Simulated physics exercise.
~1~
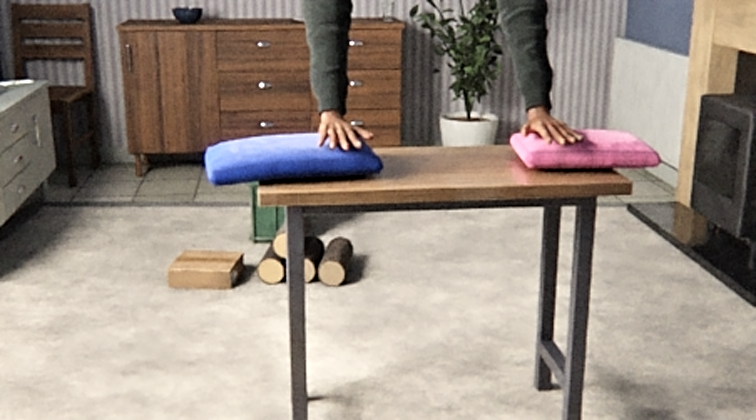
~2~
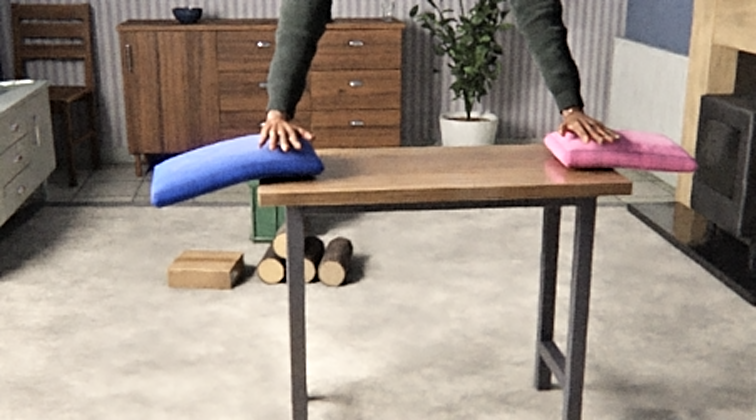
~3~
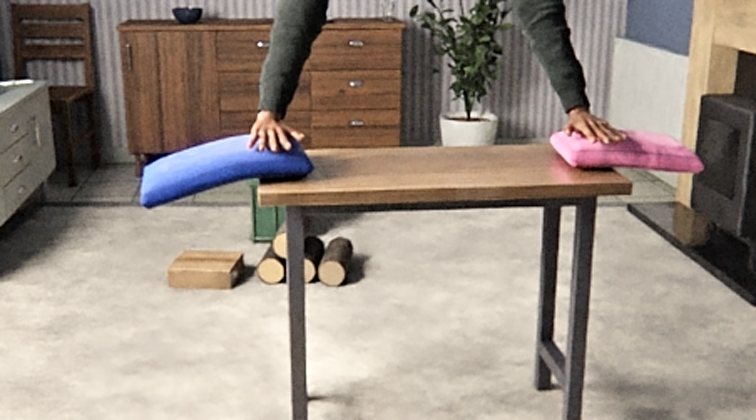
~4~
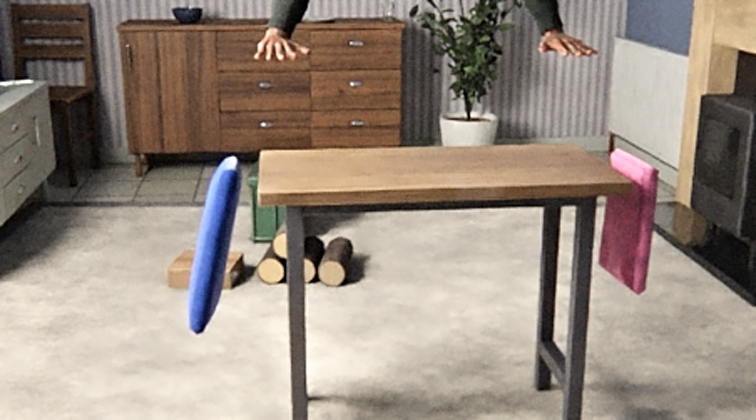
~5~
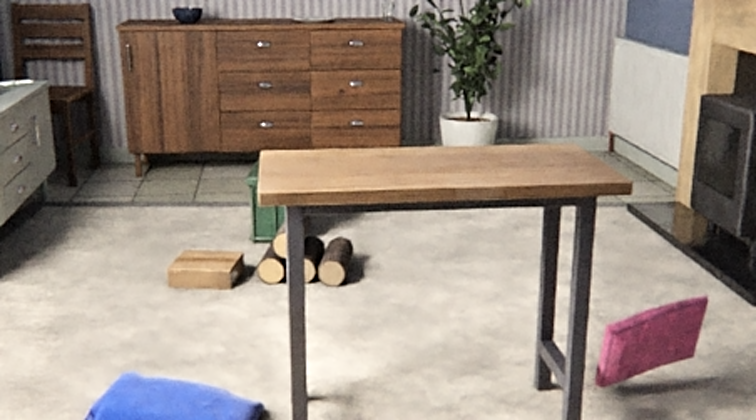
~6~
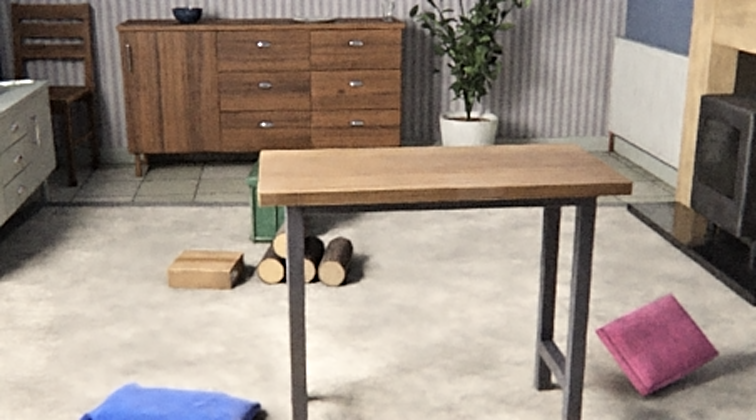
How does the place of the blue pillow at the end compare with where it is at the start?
At the start the blue pillow lies on the left end of the table under a hand, and at the end it rests on the floor to the left of the table.
